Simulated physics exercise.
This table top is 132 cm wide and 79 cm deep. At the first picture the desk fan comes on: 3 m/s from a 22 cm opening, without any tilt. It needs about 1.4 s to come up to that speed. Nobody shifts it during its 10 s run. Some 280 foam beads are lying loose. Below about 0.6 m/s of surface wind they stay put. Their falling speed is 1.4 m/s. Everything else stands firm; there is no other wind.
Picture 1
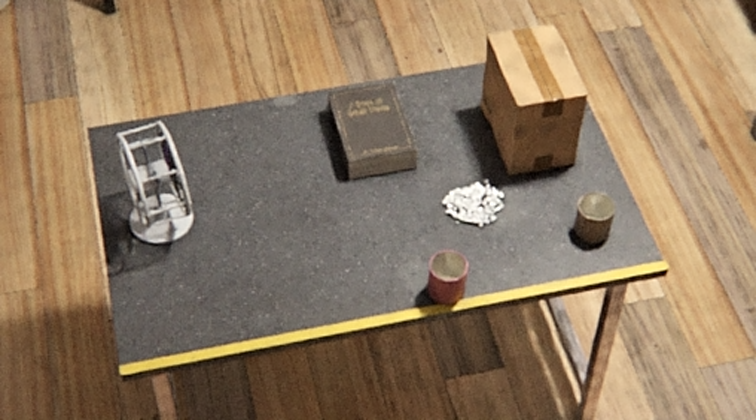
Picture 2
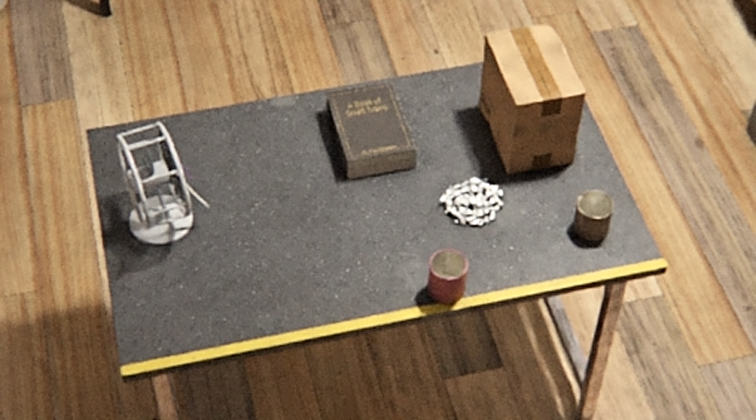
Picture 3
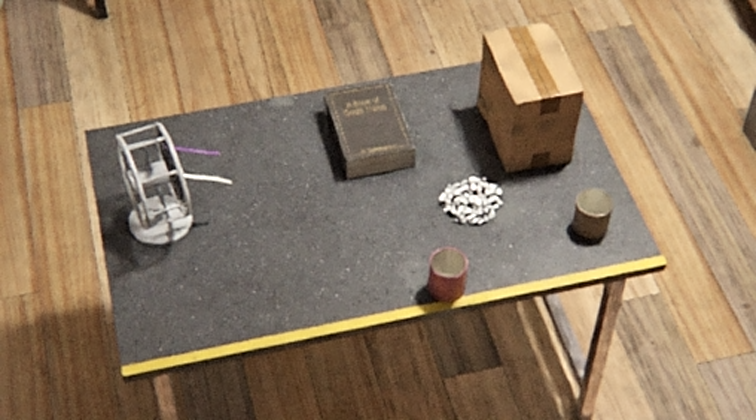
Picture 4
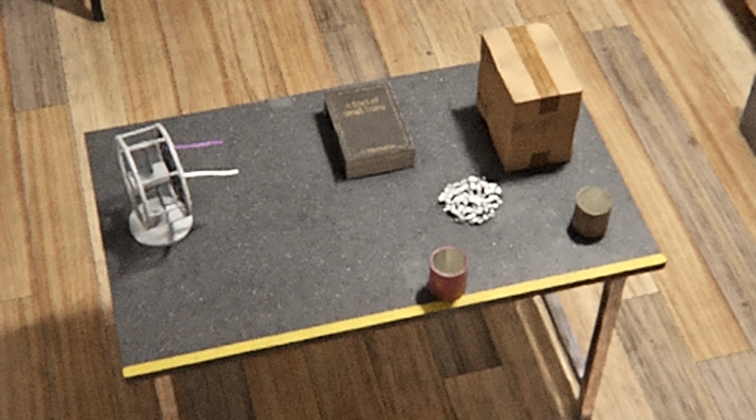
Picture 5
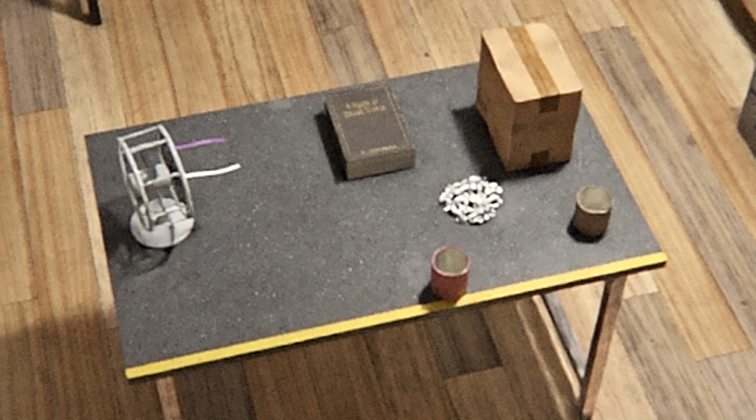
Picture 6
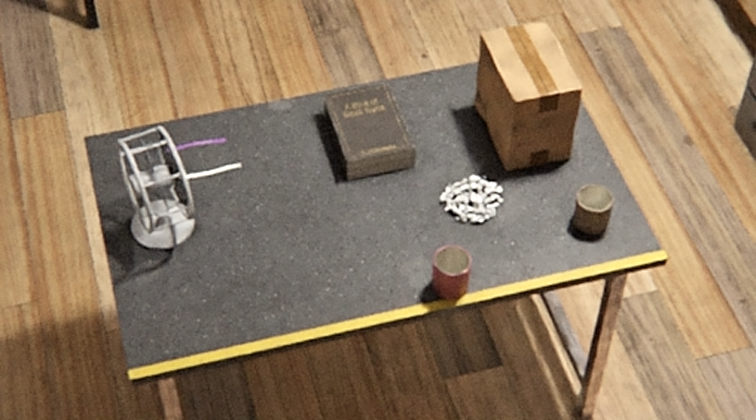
A white desk fan at the left of a dark table came on, and its white and purple streamers lifted and blew out to the right, while the white beads, book, box and mugs stayed still.
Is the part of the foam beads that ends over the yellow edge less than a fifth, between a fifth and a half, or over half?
By then above half are over the yellow edge.
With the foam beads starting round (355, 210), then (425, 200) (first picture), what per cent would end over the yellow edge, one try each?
In turn about 40 %, 100 %.
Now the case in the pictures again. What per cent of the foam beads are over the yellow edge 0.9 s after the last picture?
Near 70 %.
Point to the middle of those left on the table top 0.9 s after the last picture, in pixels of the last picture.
Near (502, 280).
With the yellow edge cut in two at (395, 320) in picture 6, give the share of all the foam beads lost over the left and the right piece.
About 0 % left and 100 % right.
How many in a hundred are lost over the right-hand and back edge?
About 0 % right-hand, 0 % back.
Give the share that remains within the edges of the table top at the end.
Some 0 per cent.
Then, 0.9 s after the last picture the count stands so, 74 % are over the yellow edge; the middle of those still in play is near (513, 290).
Then, 2.1 s after the last picture the count stands so, 99 % are over the yellow edge.
Then, 4.4 s after the last picture the count stands so, 100 % are over the yellow edge.
Then, 8.9 s after the last picture, at the end, 100 % are over the yellow edge.
